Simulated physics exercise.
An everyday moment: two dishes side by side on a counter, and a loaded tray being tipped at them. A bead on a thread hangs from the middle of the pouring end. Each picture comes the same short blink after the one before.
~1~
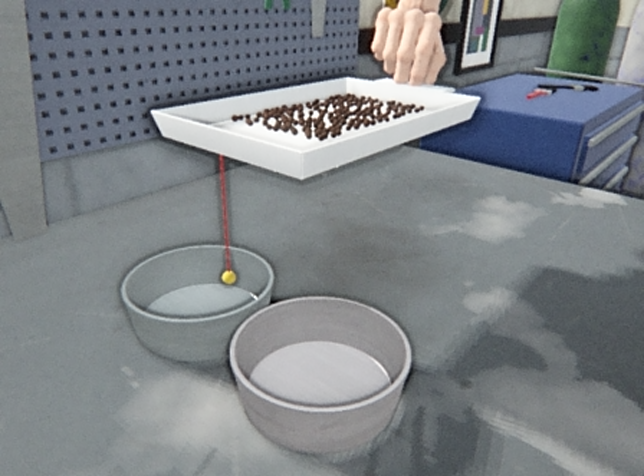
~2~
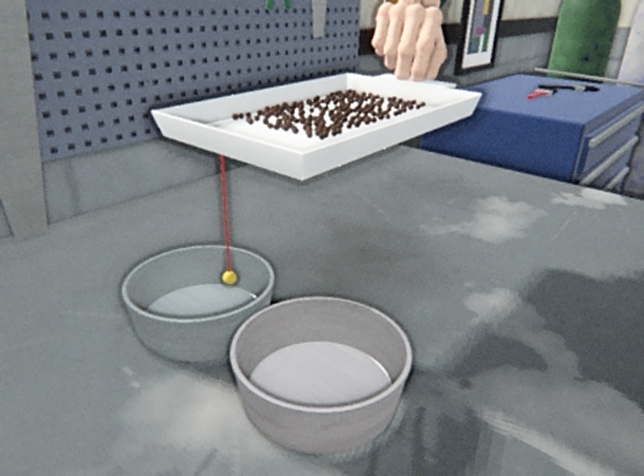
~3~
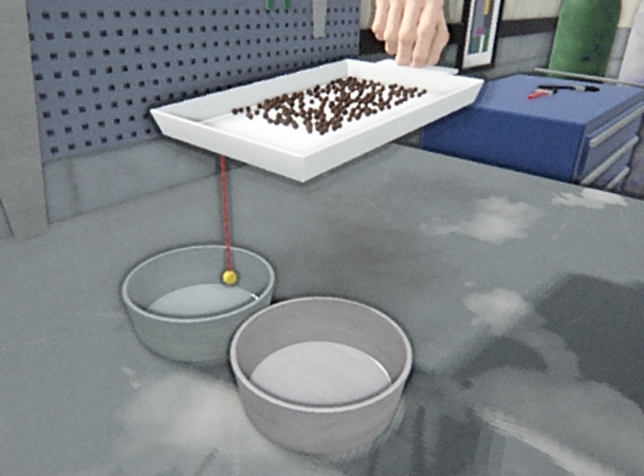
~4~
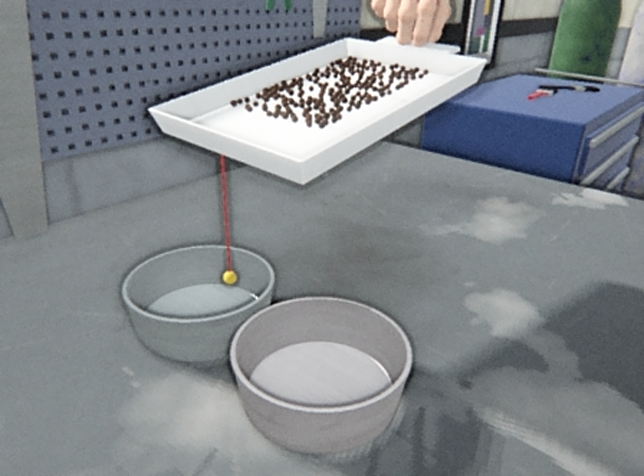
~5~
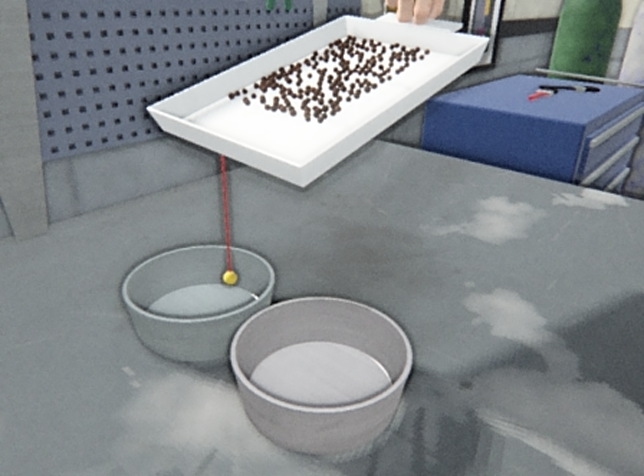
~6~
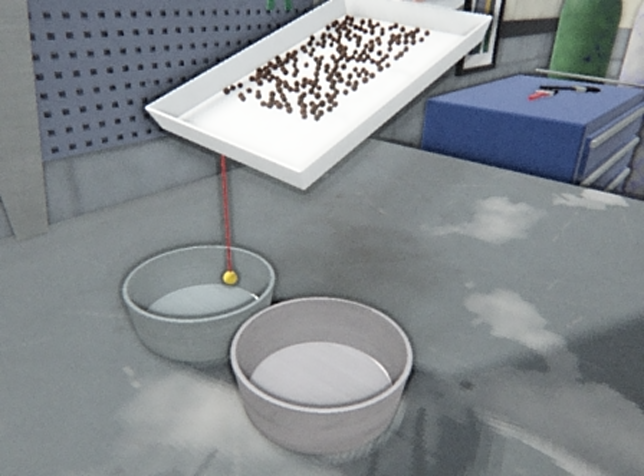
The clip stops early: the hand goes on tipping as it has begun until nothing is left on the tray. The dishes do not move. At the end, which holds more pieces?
More goes to the right-hand dish.
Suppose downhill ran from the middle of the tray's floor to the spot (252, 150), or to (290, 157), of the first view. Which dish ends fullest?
At the first place the left dish, at the second the right one.
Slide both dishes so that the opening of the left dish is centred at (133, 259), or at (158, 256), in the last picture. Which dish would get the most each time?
At the first place the dish on the right, at the second right.
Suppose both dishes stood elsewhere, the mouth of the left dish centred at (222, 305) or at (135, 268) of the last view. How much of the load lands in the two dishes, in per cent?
The first gives 60 %, the second 90 %.
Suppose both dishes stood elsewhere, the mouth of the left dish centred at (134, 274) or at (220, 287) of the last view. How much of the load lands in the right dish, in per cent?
The first gives 100 %, the second 50 %.
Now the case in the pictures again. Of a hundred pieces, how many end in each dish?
Left dish: 0 %, right dish: 70 %.
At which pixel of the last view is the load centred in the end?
At about (286, 401).
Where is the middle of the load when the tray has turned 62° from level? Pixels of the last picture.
Near (263, 172).
Soon after the last picture, tray tipped steeply; most on the tray; a stray few in the right dish; about a quarter in the air.
A little later, tray tipped right over; about a third on the tray; about a third in the right dish; a small part outside both; about a quarter in the air.
Later still, tray tipped past a quarter turn; about two thirds in the right dish; a stray few in the left dish; about a quarter outside both.
At rest, tray tipped past a quarter turn; about two thirds in the right dish; a stray few in the left dish; about a quarter outside both.
